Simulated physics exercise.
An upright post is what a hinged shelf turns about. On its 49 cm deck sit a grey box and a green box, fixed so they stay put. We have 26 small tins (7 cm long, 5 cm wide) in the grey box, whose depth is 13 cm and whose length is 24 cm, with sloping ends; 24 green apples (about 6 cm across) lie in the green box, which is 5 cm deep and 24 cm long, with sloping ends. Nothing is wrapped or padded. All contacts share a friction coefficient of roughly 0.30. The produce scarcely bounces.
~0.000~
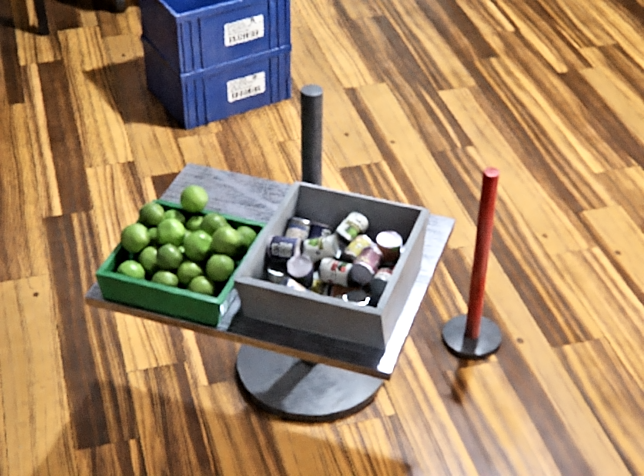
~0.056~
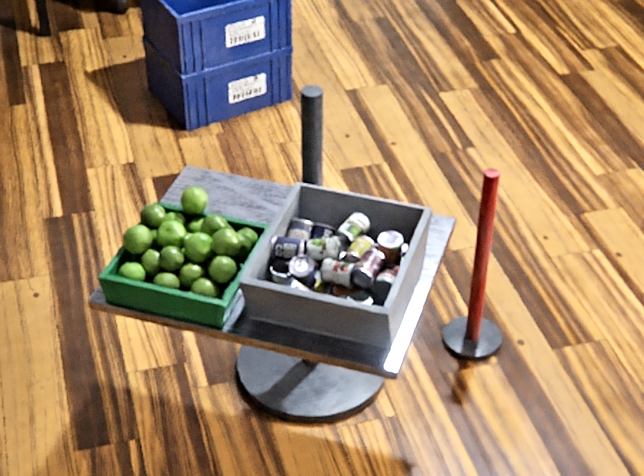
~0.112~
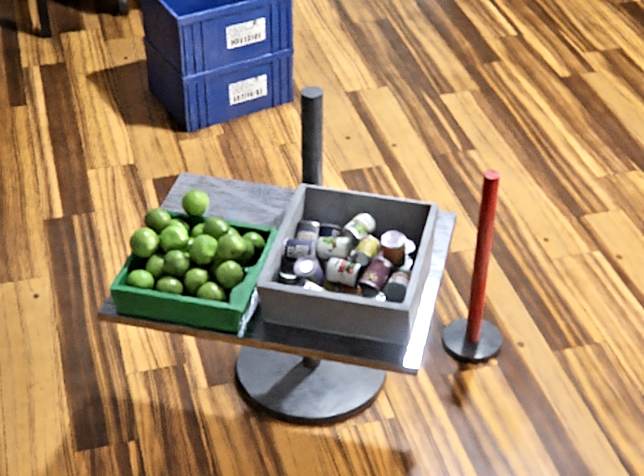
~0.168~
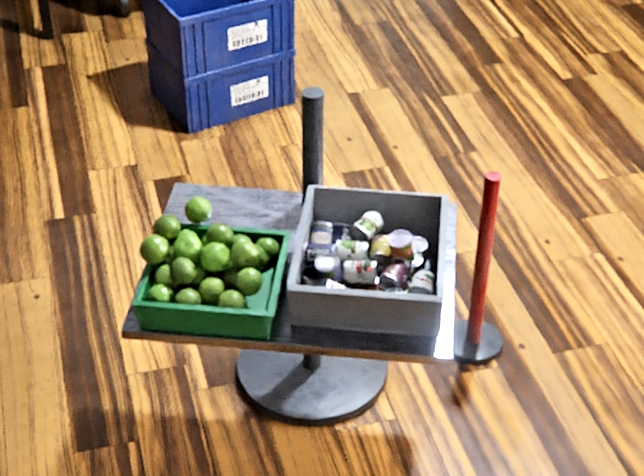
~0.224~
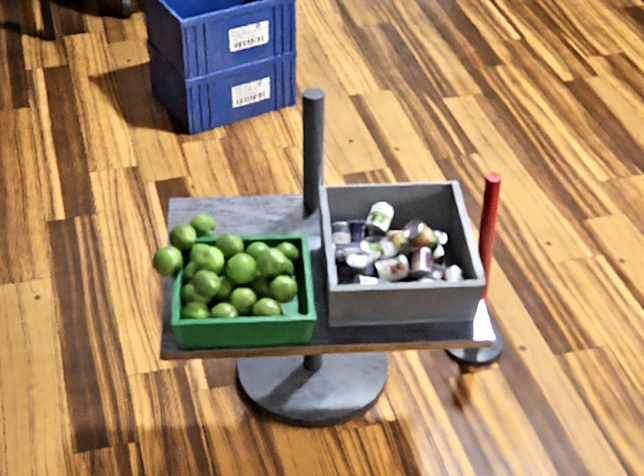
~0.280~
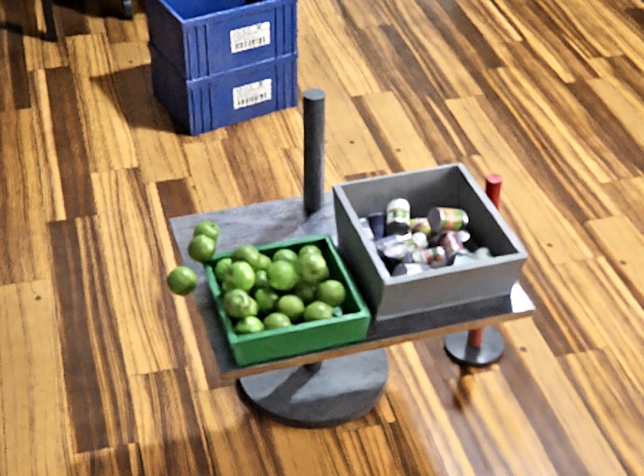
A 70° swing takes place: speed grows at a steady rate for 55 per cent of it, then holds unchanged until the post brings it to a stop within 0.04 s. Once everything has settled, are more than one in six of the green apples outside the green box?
Yes.
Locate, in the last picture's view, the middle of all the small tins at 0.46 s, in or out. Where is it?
In the last picture they centre on about (478, 199).
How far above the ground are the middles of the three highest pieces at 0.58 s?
About 72 cm up, on average.
After 0.38 s, it reaches the stop.
After 0.46 s, grey box 26 in, 0 out and green box 19 in, 5 out.
After 0.58 s, grey box 25 in, 1 out and green box 18 in, 6 out.
After 0.80 s, grey box 25 in, 1 out and green box 17 in, 7 out.
Outcome (at 1.23 s), grey box 25 in, 1 out and green box 17 in, 7 out. Asked share, 7 of 24, 29 per cent.
